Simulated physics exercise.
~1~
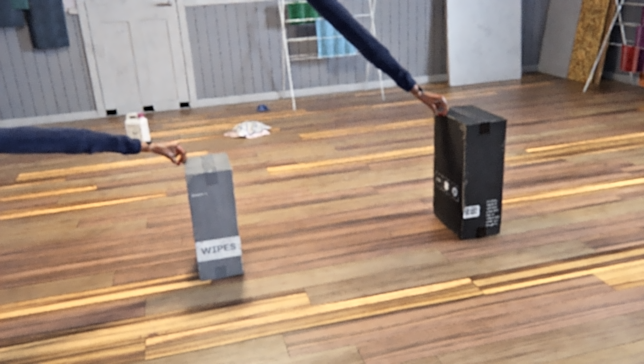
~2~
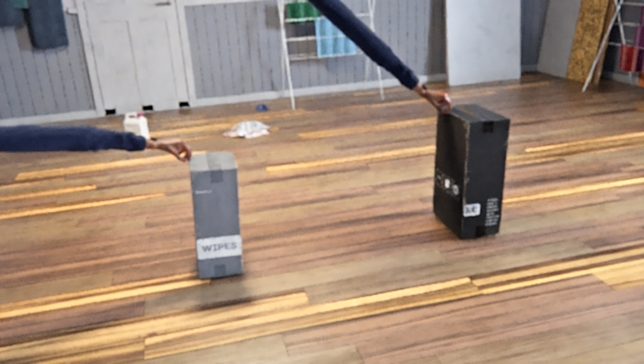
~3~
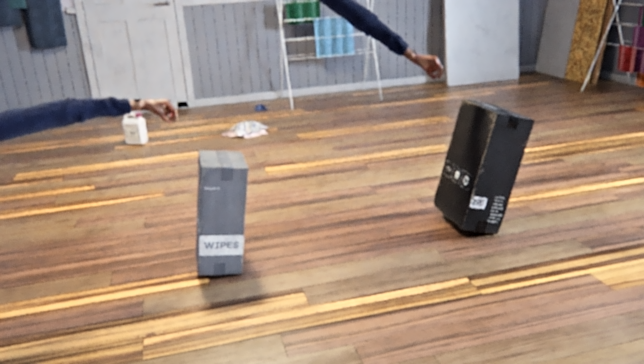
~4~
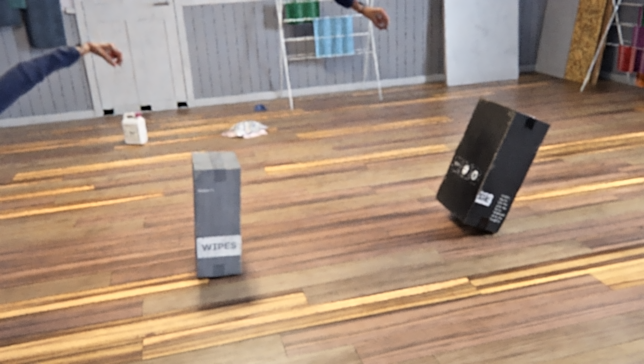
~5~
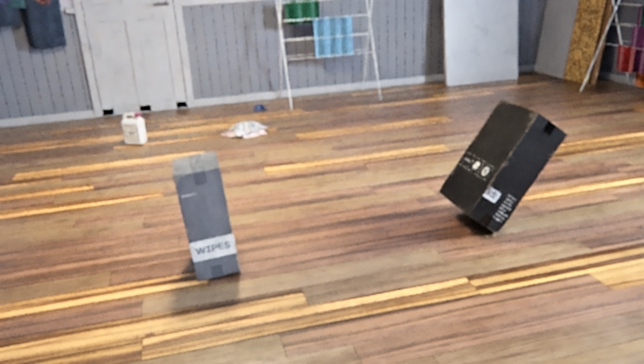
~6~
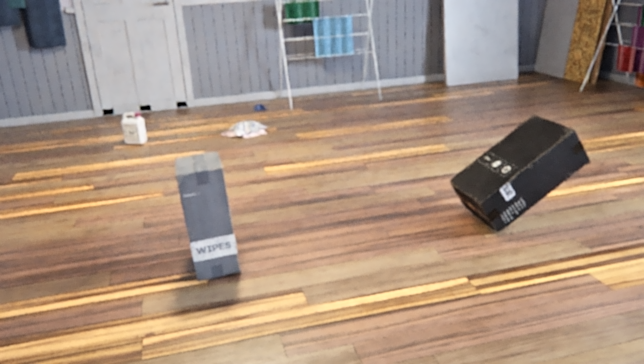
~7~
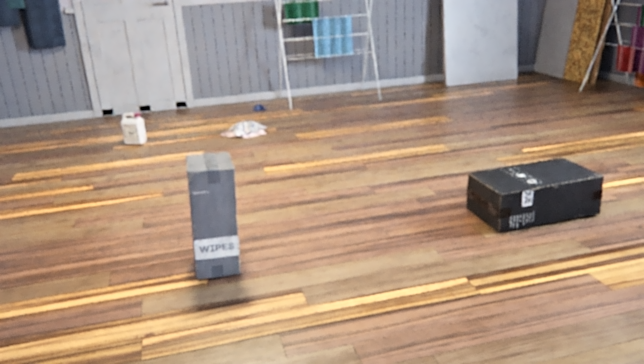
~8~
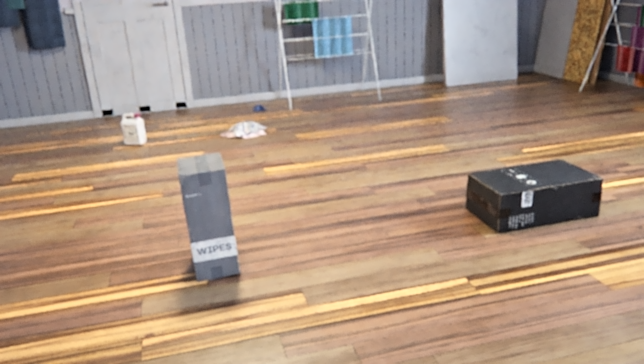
At first, two outstretched arms in dark sleeves steady a tall black box on the right and a slimmer grey box labelled "WIPES" on the left, both upright on a wooden floor. The hands let go and draw back out of view, and the black box leans to the right. While it tips farther and farther, the grey box rocks slightly from side to side. The black box then topples onto its side and lies still on the boards. The grey box wobbles a little but stays standing on its base, near where it started.
